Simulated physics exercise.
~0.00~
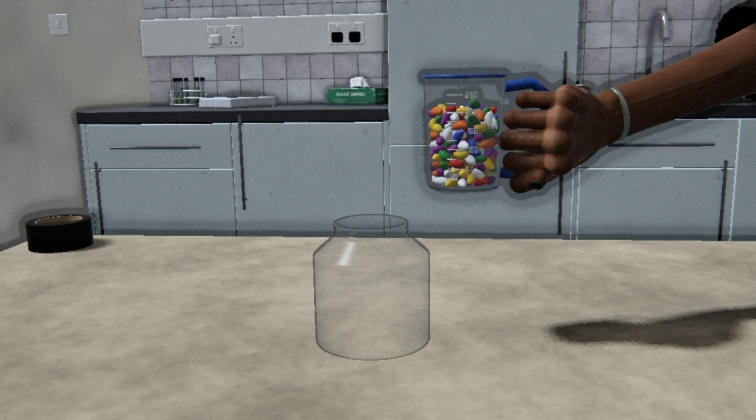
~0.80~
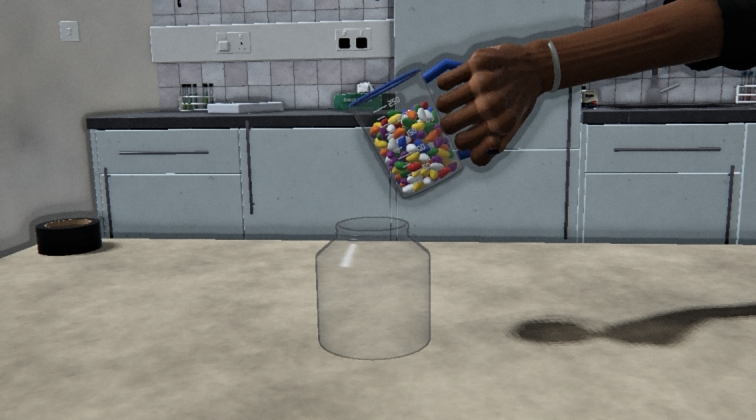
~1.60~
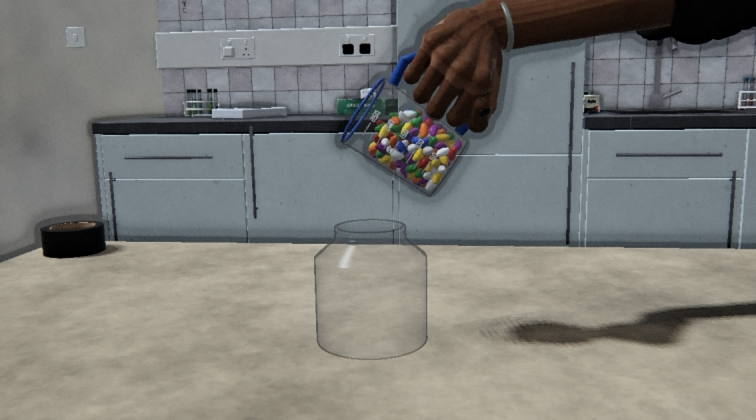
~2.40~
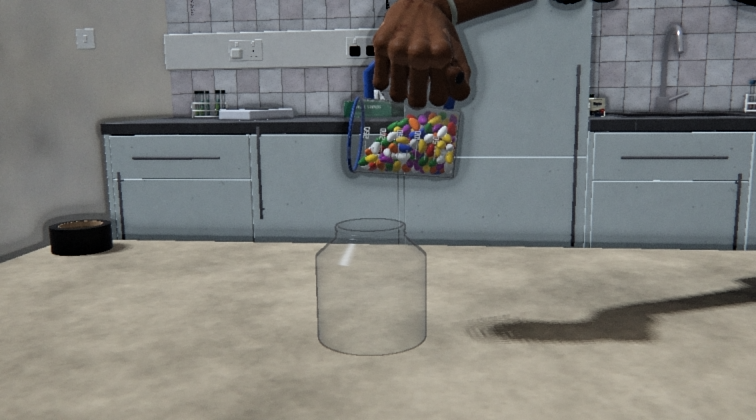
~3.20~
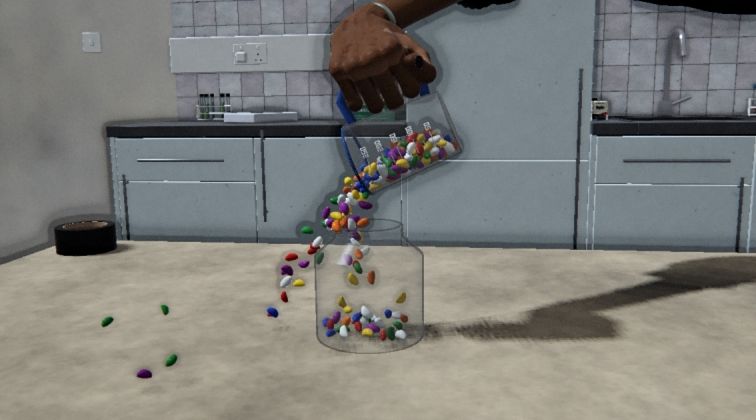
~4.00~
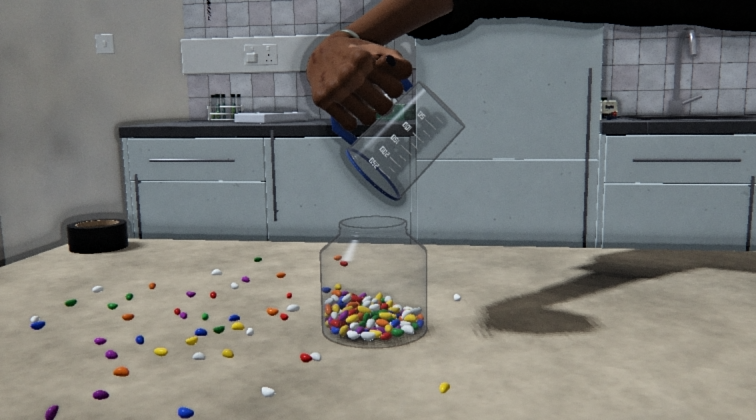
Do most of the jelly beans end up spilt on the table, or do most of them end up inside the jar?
Most of the jelly beans end up inside the jar. Some are spilt across the table, and the cup is left empty.
